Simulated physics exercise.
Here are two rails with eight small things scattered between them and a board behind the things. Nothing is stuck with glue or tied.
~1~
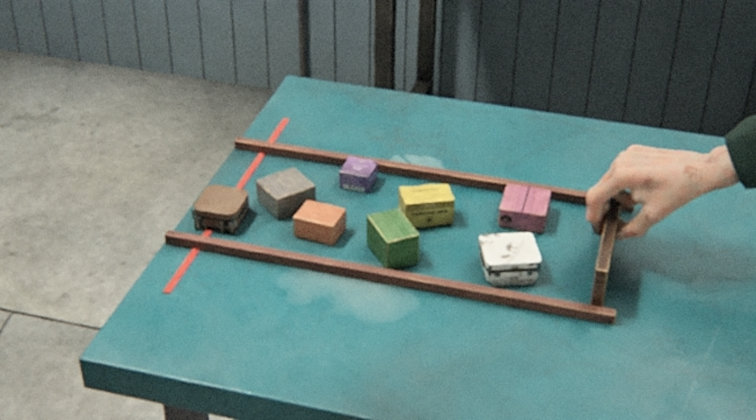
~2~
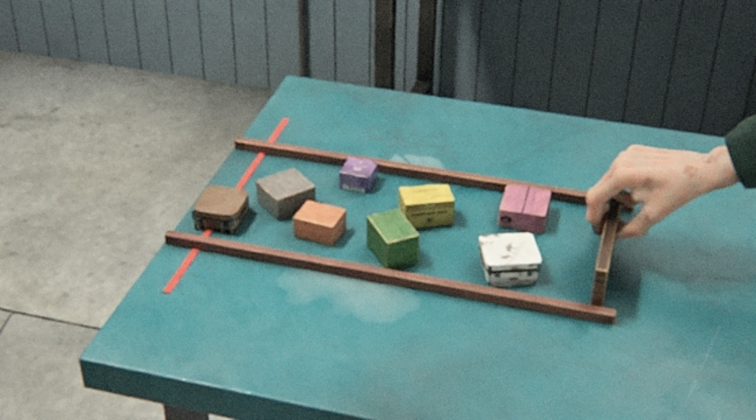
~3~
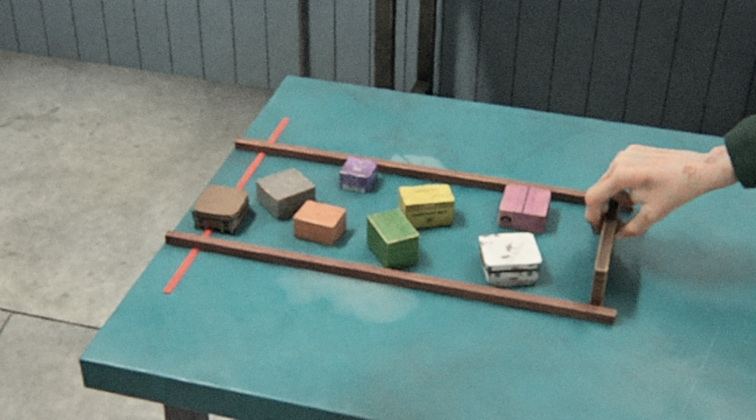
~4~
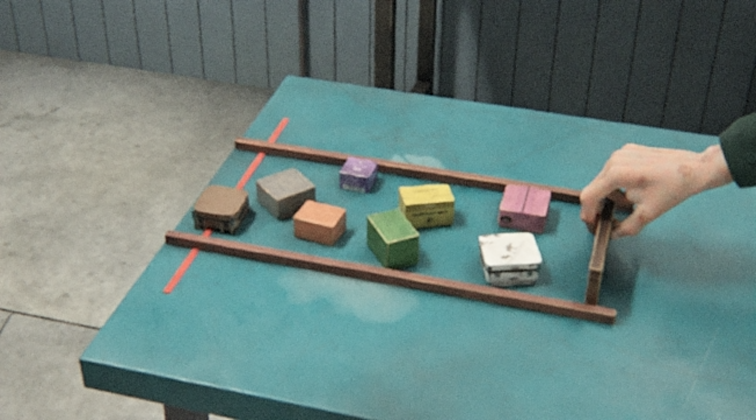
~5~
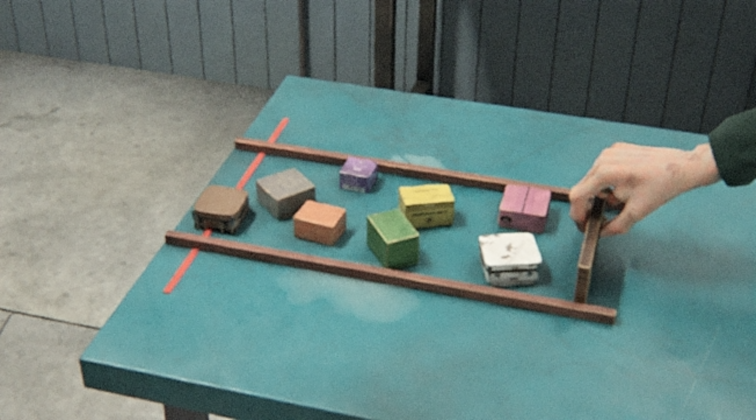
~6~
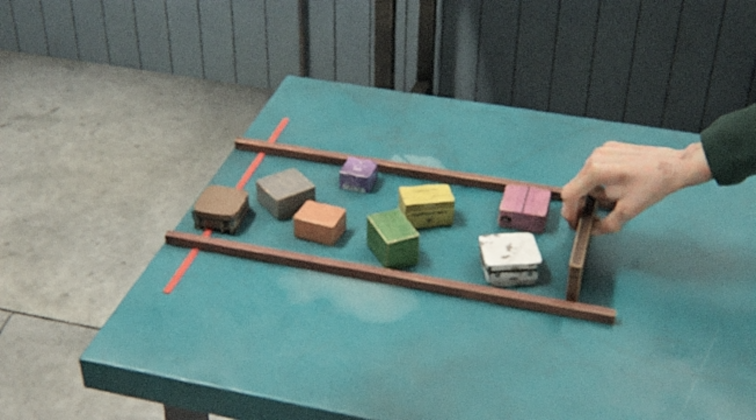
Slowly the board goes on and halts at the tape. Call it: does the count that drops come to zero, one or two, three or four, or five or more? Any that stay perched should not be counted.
It comes to five or more.
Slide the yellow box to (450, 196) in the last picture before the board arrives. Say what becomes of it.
It goes down.
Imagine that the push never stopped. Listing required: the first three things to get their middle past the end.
First the brown case, then the orange block, then the grey block.
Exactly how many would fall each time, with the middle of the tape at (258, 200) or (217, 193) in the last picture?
You'd find 4 and then 8 on the floor.
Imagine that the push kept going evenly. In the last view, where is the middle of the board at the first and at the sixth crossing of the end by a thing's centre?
At (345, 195) for the first, at (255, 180) for the sixth.
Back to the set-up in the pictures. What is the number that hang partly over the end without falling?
2 in all.
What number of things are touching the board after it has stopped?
It touches 2.
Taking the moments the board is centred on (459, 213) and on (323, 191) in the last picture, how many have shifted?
First 4 and then 8.
Soon after, none off yet; brown case at rest near (222, 210); grey block at rest near (286, 194); orange block moving near (313, 222).
In the end, the number that fall off is five or more; gone, yellow box, green block, purple box, orange block, grey block and brown case.
